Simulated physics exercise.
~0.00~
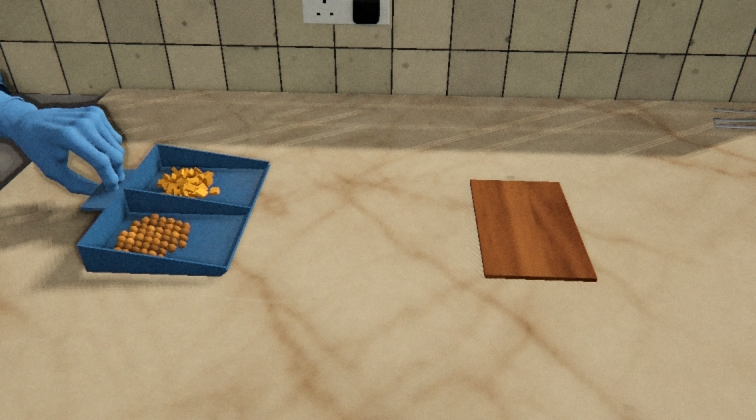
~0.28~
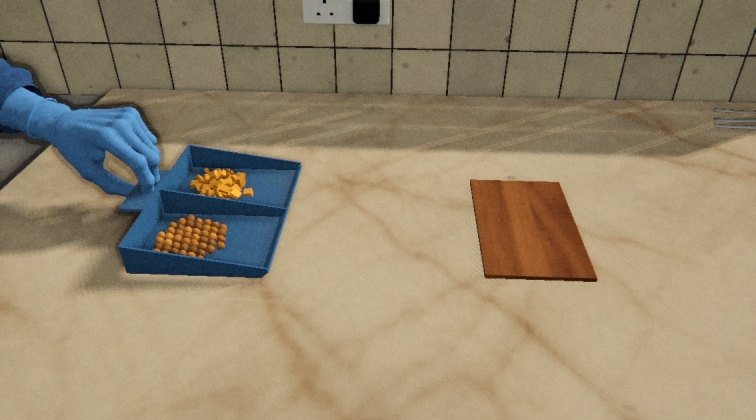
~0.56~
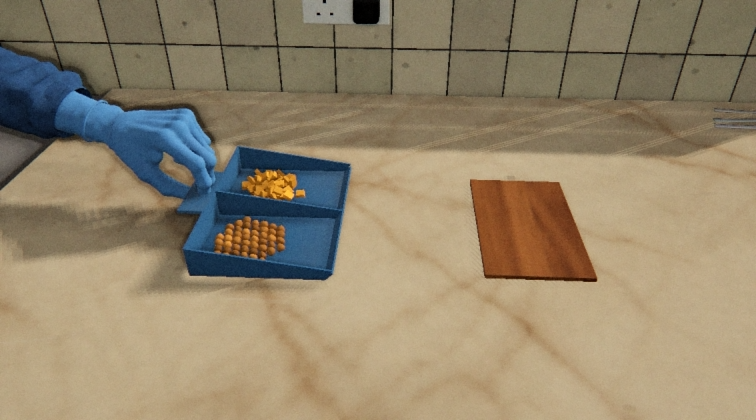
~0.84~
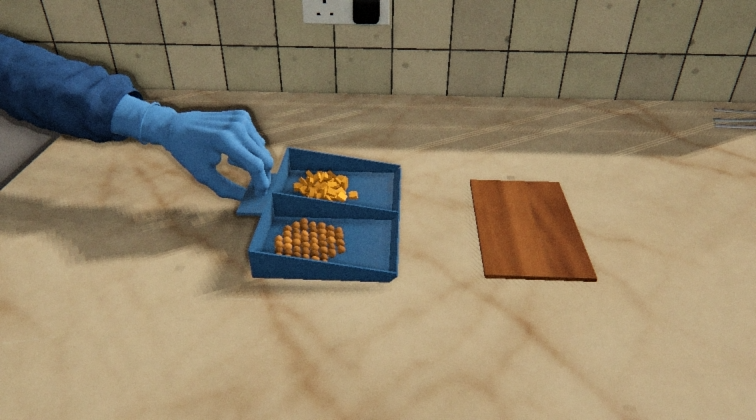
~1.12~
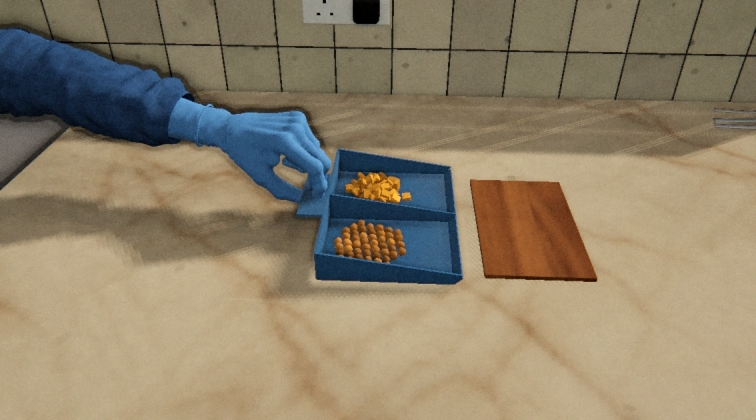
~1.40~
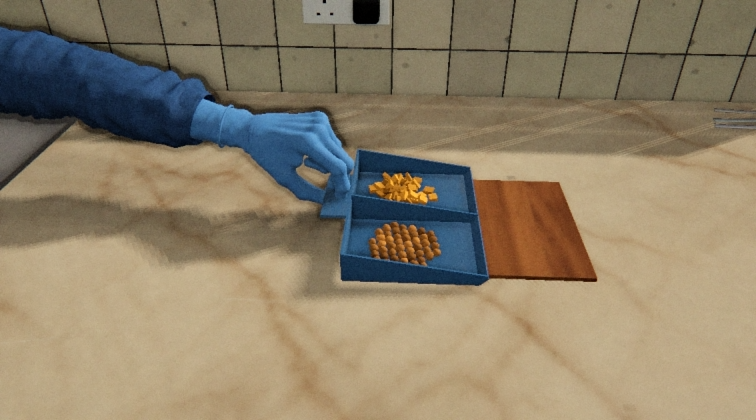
A gloved hand slides a blue tray of small pieces right until it meets a wooden board.
